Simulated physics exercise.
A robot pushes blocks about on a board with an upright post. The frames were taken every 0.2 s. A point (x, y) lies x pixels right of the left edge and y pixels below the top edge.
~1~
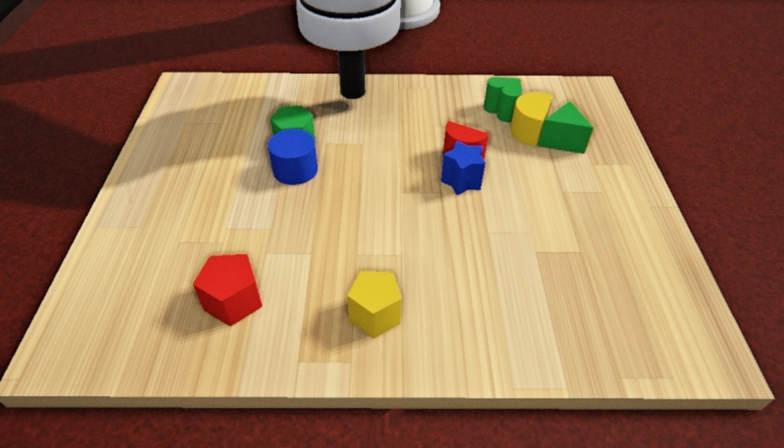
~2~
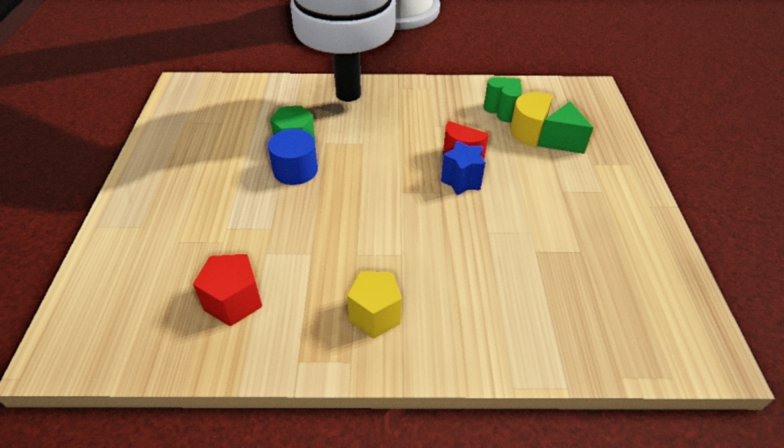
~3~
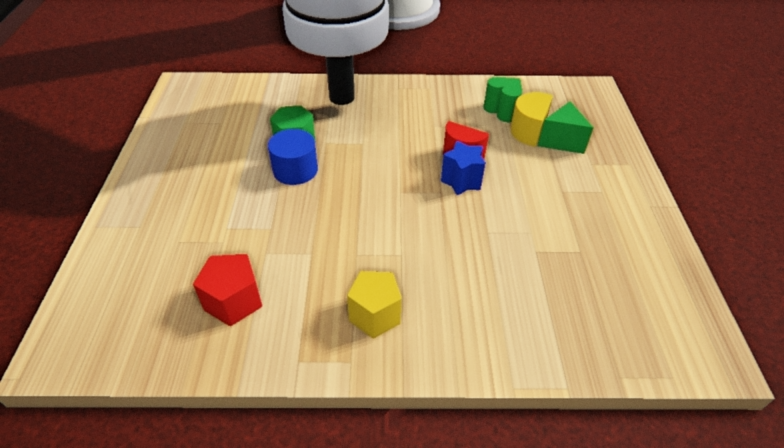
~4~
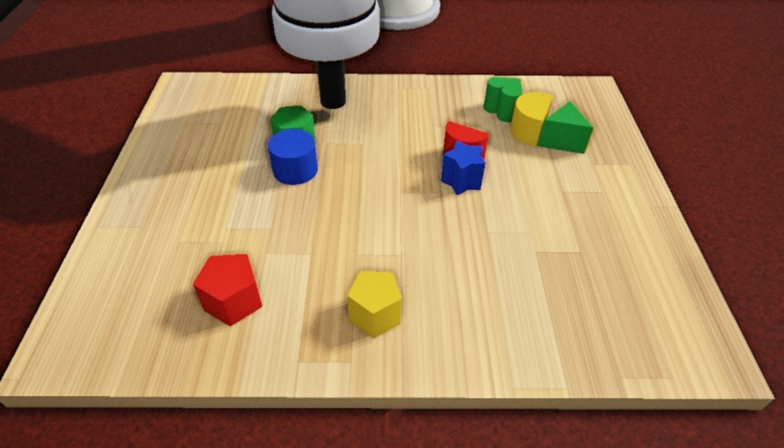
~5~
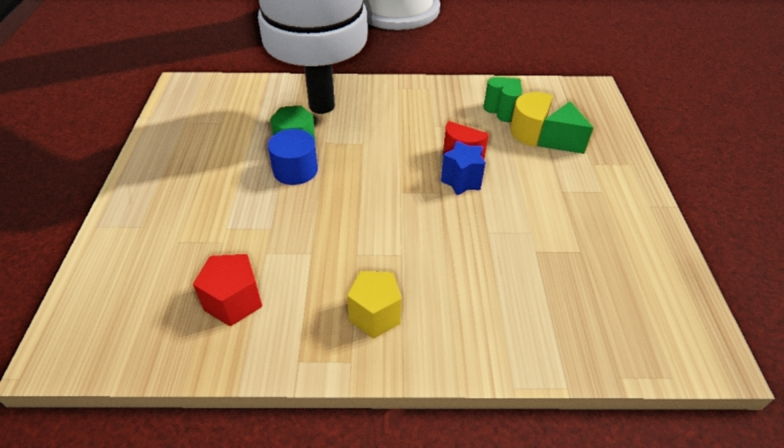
A white robot arm with a black post reaches over the far edge of a pale wooden board on a dark red surface, seen from above the near side. A green six-sided block sits behind a blue cylinder at left, red and yellow blocks lie nearer, and blue, red, yellow and green blocks stand farther right. The arm slides its post slightly left and nearer, towards the green six-sided block, while the blocks and camera stay still.
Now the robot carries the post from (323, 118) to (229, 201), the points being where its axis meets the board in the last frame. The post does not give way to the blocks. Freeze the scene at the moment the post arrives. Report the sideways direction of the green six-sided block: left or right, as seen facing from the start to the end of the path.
The shift is to the right of that direction.
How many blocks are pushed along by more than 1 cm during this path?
2.
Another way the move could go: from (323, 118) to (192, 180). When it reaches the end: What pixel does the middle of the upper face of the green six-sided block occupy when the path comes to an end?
I expect it at (248, 150).
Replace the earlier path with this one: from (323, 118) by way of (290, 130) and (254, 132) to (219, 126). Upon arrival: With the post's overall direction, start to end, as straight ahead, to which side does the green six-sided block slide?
The green six-sided block goes left.
On the path given first. One third of the way, post at (293, 132); green six-sided block at (266, 132); blue circle at (286, 156).
Two thirds of the way, post at (261, 159); green six-sided block at (226, 158); blue circle at (284, 161).
At the end, post at (226, 189); green six-sided block at (181, 182), turned 35° clockwise; blue circle at (284, 161).
